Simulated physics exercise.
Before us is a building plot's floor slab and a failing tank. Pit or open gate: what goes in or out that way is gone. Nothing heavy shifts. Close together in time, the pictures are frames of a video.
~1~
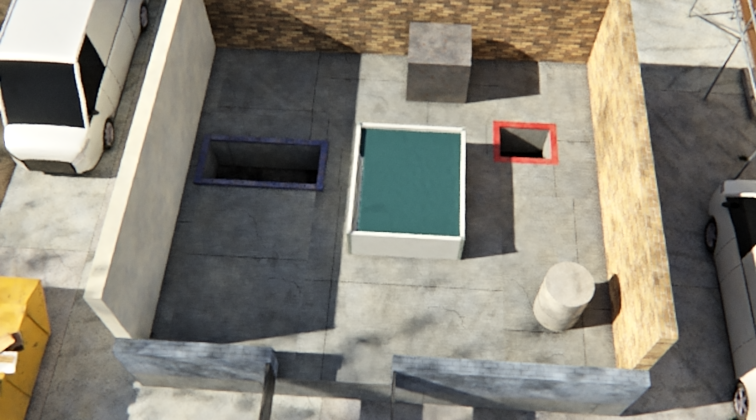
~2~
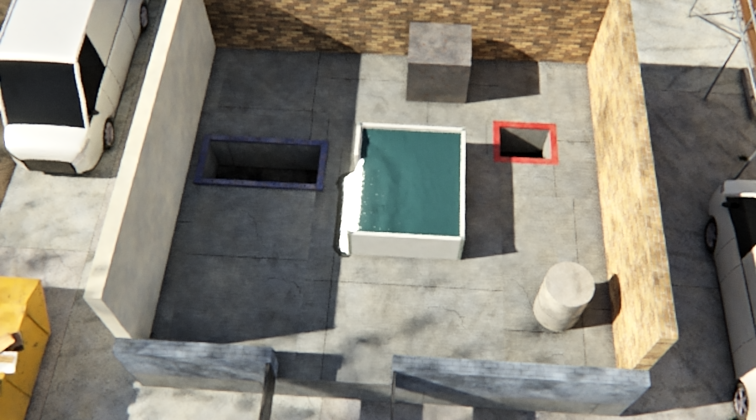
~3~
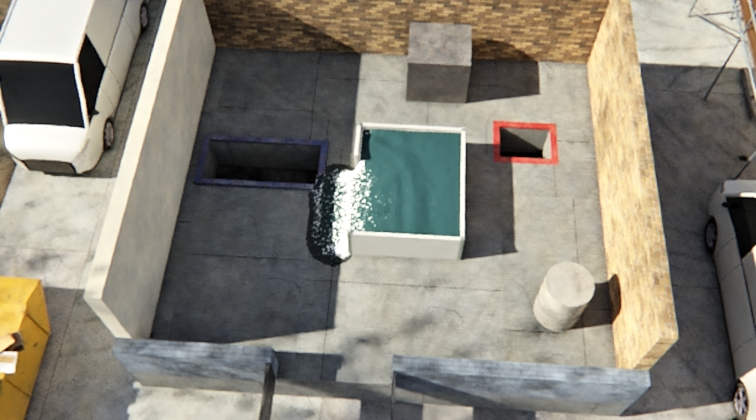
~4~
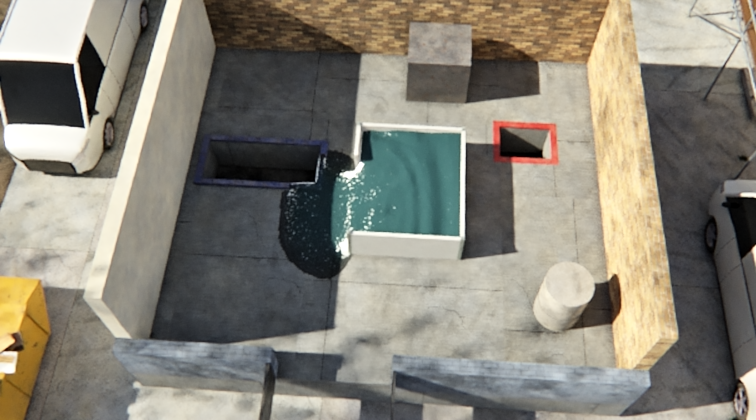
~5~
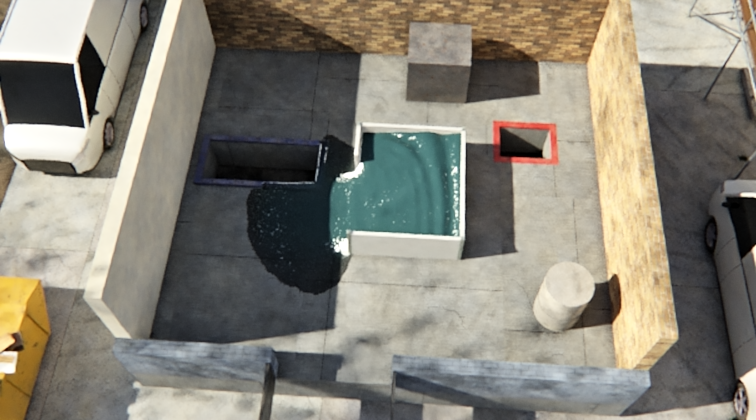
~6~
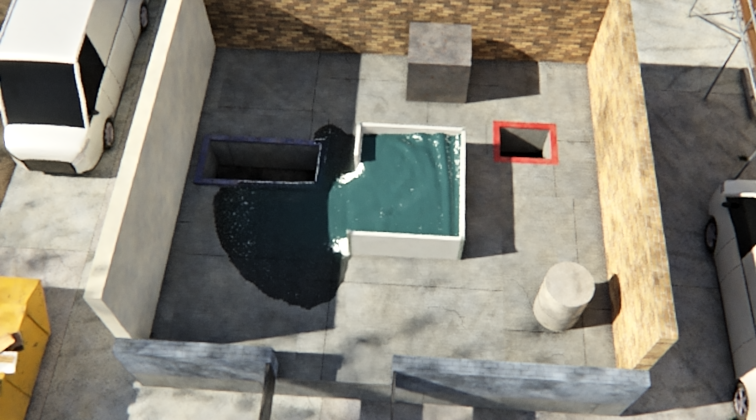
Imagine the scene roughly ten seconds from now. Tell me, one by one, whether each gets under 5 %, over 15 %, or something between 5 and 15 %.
The gate will not leave the five-to-fifteen per cent band, the blue pit will not stay within fifteen per cent, the red pit will not reach five per cent.
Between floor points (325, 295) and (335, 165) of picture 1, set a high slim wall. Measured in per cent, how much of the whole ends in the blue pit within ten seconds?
I'd put the blue pit at roughly 2 %.
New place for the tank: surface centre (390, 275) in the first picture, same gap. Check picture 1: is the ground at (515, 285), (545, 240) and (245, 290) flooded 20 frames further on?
Spot 1 unwetted, spot 2 unwetted, spot 3 wetted.
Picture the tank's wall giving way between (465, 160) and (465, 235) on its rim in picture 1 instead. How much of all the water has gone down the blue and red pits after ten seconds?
Result - blue: 0 %; red: 20 %.
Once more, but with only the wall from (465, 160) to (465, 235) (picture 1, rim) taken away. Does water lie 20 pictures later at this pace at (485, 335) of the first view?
Check at the given point: Inundated.
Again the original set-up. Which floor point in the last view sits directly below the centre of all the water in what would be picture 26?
Centre of the water: Near (290, 234).
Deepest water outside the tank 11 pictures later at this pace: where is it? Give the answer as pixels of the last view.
It should be close to (146, 355).
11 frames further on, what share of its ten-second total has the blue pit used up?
Close to 35 %.
A moment on, water covers 20 % of the floor; the gate 0 %, the blue pit 5 %, the red pit 0 %.
Next, water covers 25 % of the floor; the gate 0 %, the blue pit 9 %, the red pit 0 %.
Then, water covers 30 % of the floor; the gate 0 %, the blue pit 15 %, the red pit 0 %.
Later, water covers 60 % of the floor; the gate 3 %, the blue pit 22 %, the red pit 0 %.
In the end, water covers 80 % of the floor; the gate 7 %, the blue pit 25 %, the red pit 0 %.
